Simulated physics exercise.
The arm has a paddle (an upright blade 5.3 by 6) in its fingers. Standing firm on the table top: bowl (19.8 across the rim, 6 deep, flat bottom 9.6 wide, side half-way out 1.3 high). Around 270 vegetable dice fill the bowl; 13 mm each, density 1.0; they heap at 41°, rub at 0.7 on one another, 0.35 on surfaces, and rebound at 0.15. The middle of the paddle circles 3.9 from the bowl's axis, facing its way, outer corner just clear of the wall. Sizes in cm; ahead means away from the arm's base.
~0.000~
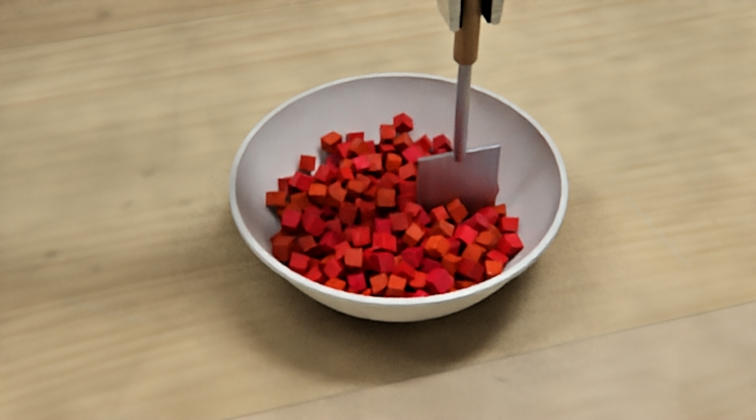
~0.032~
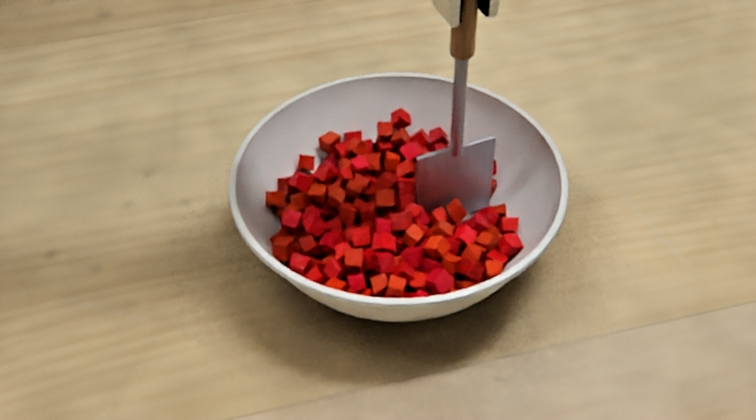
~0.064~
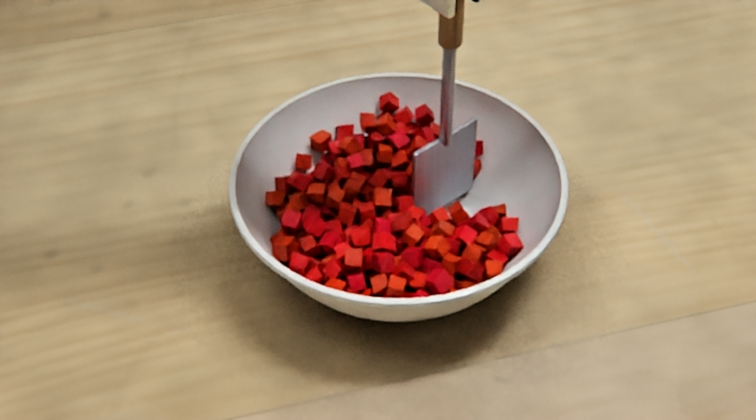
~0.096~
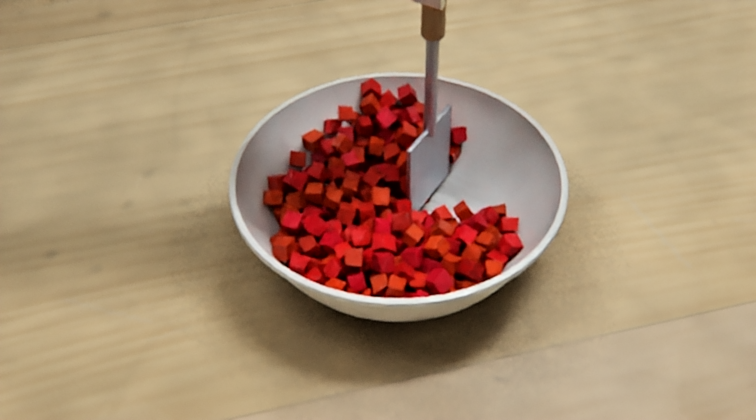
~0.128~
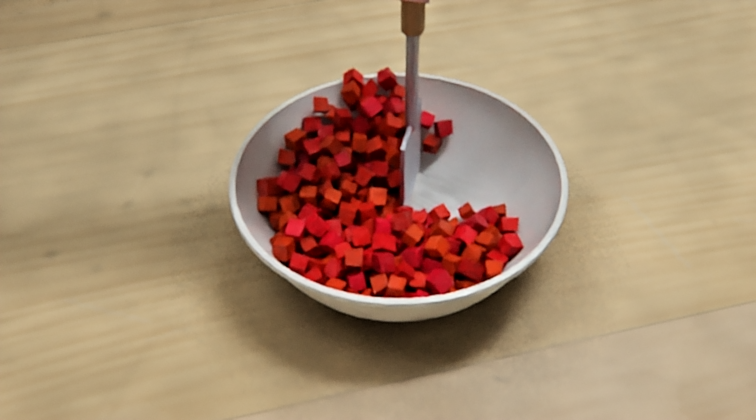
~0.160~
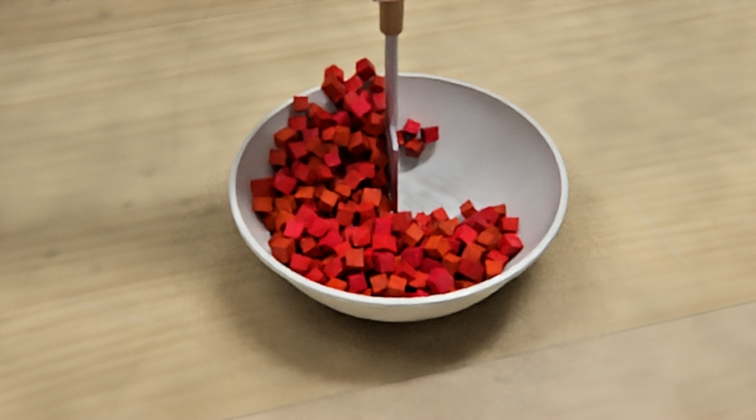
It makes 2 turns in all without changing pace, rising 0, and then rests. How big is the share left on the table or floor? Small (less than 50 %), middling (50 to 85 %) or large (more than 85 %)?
Share on the table or floor: Small (less than 50 %).
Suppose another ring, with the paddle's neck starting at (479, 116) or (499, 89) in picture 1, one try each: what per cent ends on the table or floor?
About 45 and 20 per cent.
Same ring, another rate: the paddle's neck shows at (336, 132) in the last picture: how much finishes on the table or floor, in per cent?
About 60 per cent.
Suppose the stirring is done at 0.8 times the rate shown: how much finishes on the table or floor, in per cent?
About 35 per cent.
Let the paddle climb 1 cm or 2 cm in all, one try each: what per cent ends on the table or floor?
Some 35 and 25 per cent.
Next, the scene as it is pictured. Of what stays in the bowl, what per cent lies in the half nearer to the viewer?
About 35 per cent.
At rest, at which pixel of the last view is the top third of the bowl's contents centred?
Around (455, 151).
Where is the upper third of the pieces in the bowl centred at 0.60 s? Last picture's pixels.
Around (495, 162).
After 0.60 s, 332° round, highest piece 8 above the table; 220 in the bowl, 47 on the table or floor, 1 in flight or on the tool.
After 1.03 s, 223° round, highest piece 8 above the table; 190 in the bowl, 67 on the table or floor, 11 in flight or on the tool.
After 1.45 s, 0° round, highest piece 7 above the table; 168 in the bowl, 100 on the table or floor.
After 2.15 s, 0° round, highest piece 7 above the table; 168 in the bowl, 100 on the table or floor.
At rest, 168 in the bowl, 100 on the table or floor. That is 37 % on the table or floor.
